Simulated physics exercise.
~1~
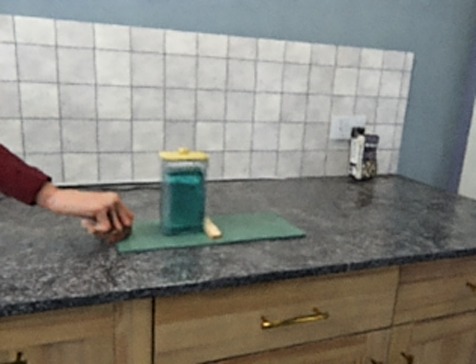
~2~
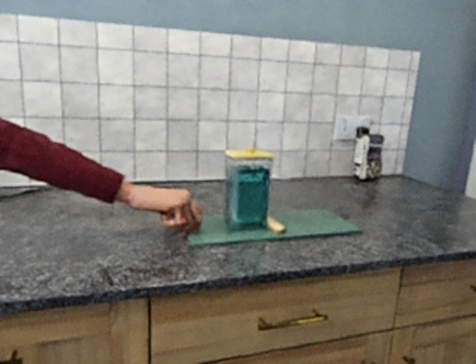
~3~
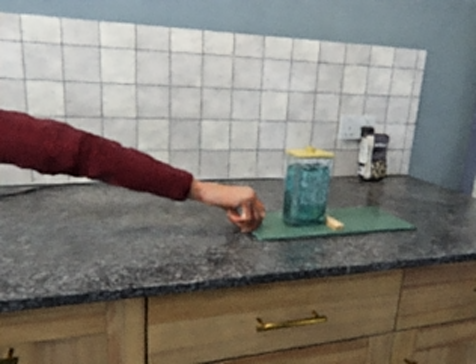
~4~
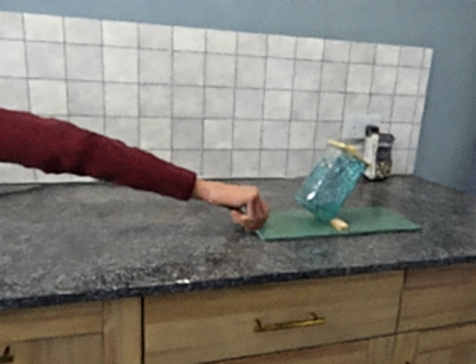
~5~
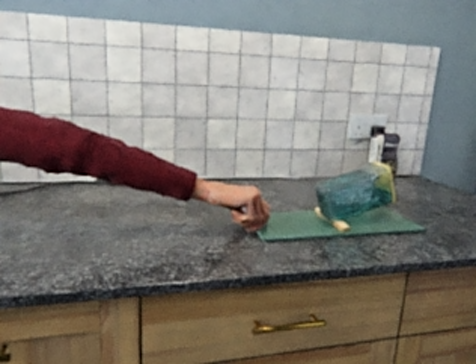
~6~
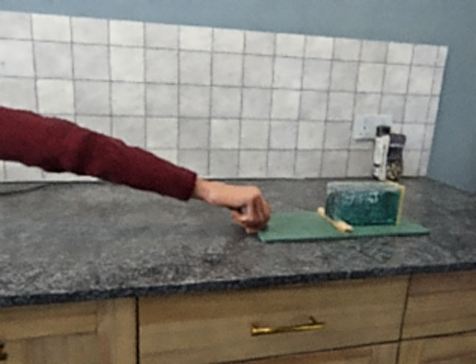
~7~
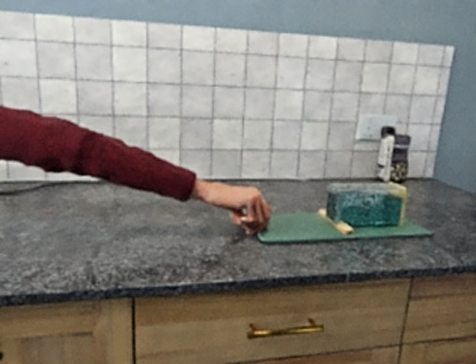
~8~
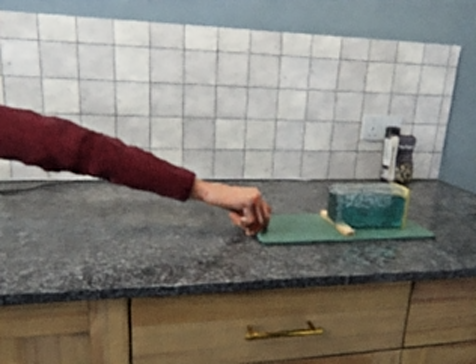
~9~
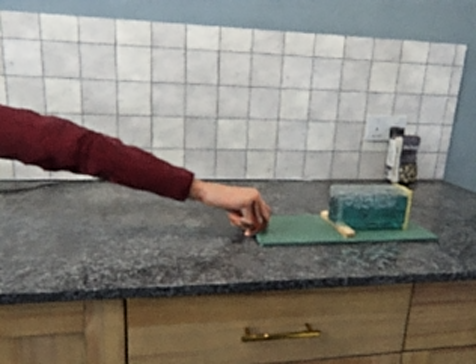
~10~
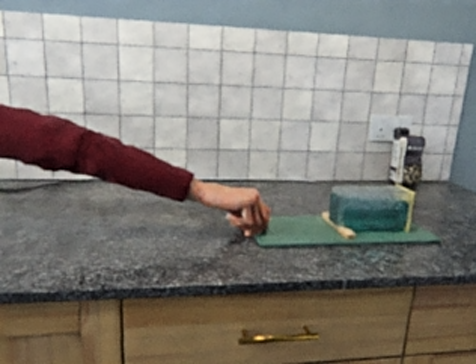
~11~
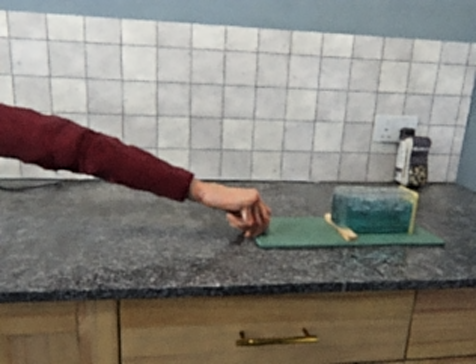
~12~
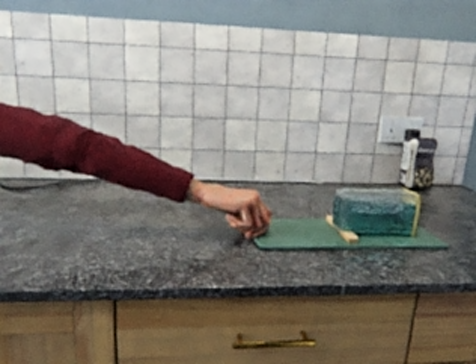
To begin with, a clear capped flask of teal-looking liquid stands upright on a green board on a dark speckled worktop, with a small wooden batten at its base. A hand in a maroon sleeve holds the left end of the board and slides it to the right, carrying the flask along. As the board comes to a stop, the flask tips to the right over the batten. It topples further and lands on its side, its yellowish cap pointing right. The flask stays lying on the board, while the hand remains at the left end.
